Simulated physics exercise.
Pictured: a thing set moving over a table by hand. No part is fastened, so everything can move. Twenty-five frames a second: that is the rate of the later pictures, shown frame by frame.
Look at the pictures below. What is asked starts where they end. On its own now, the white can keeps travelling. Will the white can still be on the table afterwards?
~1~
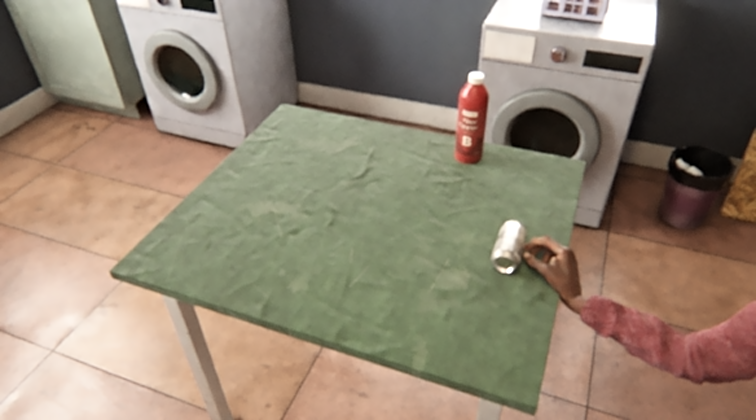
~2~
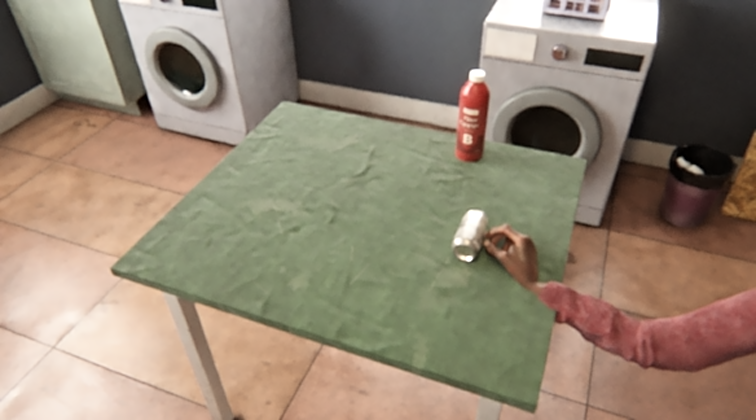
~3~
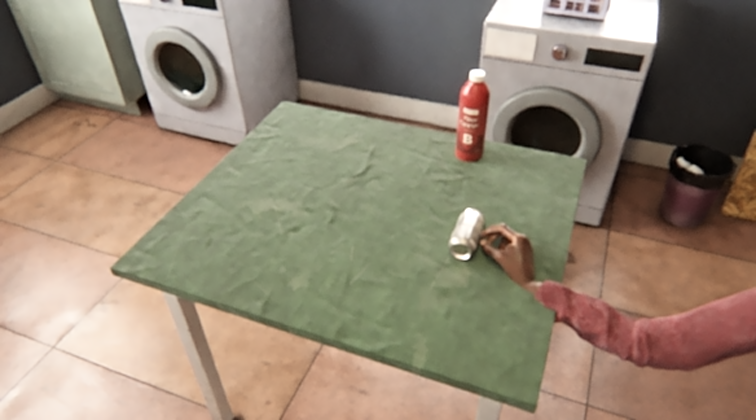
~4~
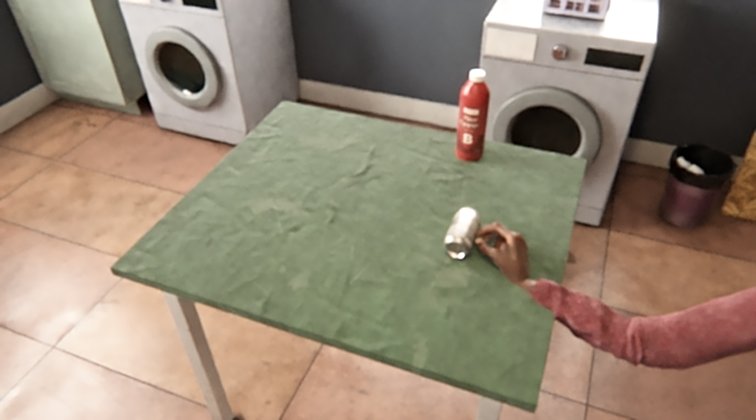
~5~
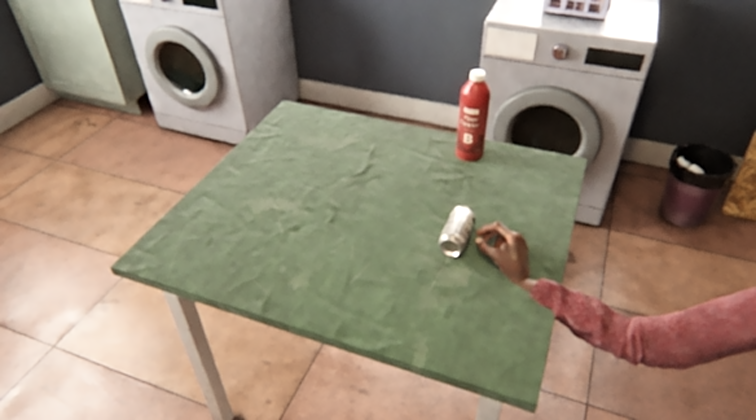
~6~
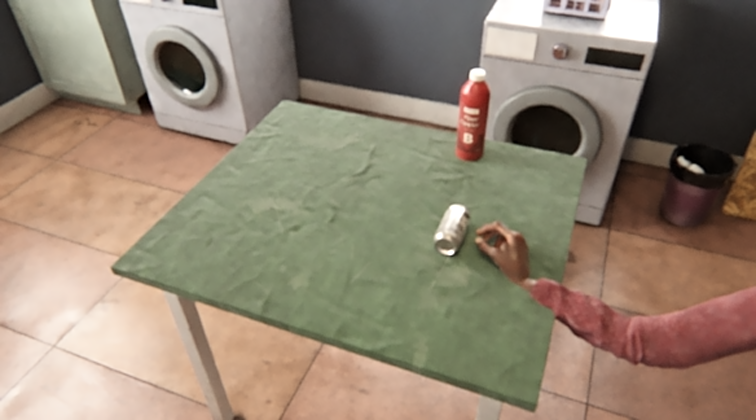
Yes.
Then, 0.10 s past the last view, white can displaced about its own width near (441, 227).
Then, 0.30 s past the last view, white can displaced about its own width near (423, 223).
Then, 0.60 s past the last view, white can displaced well along near (407, 219).
Finally, moved from the start, white can. Final places as the last picture's camera would see them, white can near (404, 218).
